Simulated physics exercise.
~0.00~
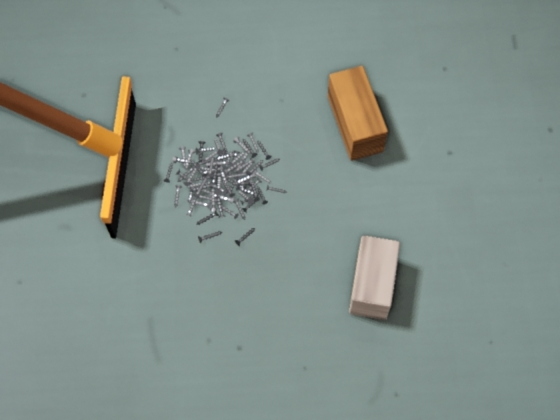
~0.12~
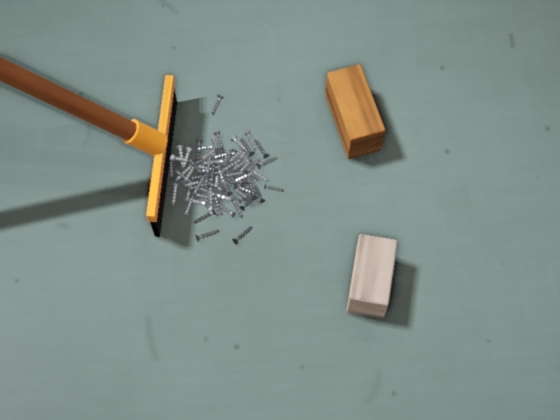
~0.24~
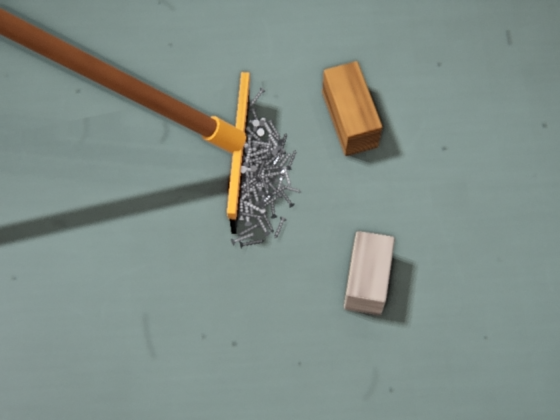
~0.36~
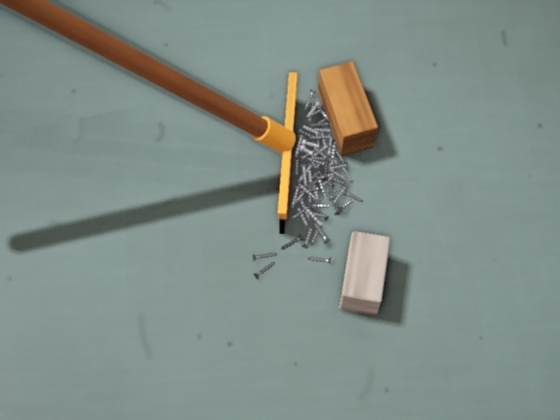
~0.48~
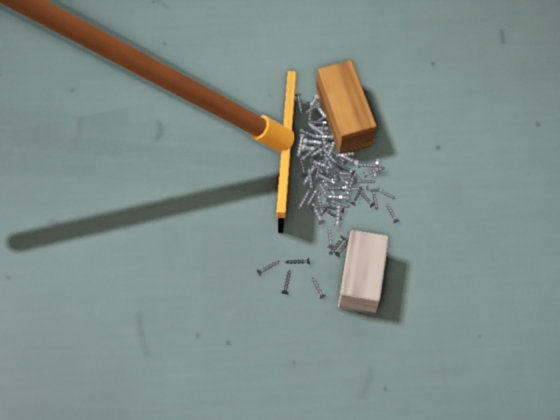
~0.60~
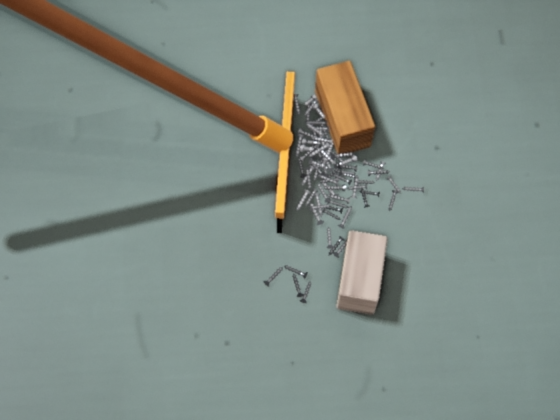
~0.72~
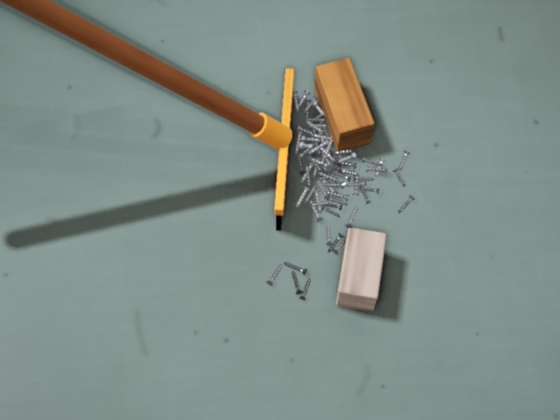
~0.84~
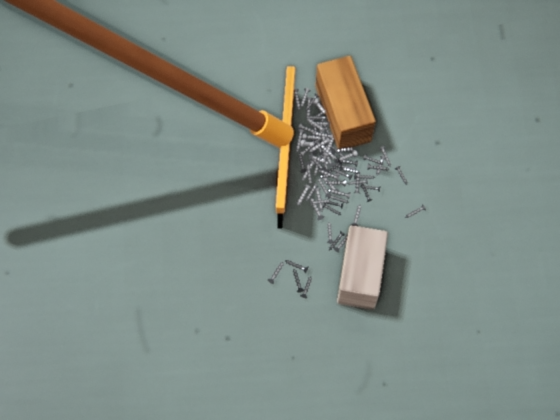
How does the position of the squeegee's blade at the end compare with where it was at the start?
At the start the blade is on the left side of the view, clear of the heap of screws. At the end it is well to the right of there, standing just left of the two blocks with most of the screws in front of it.
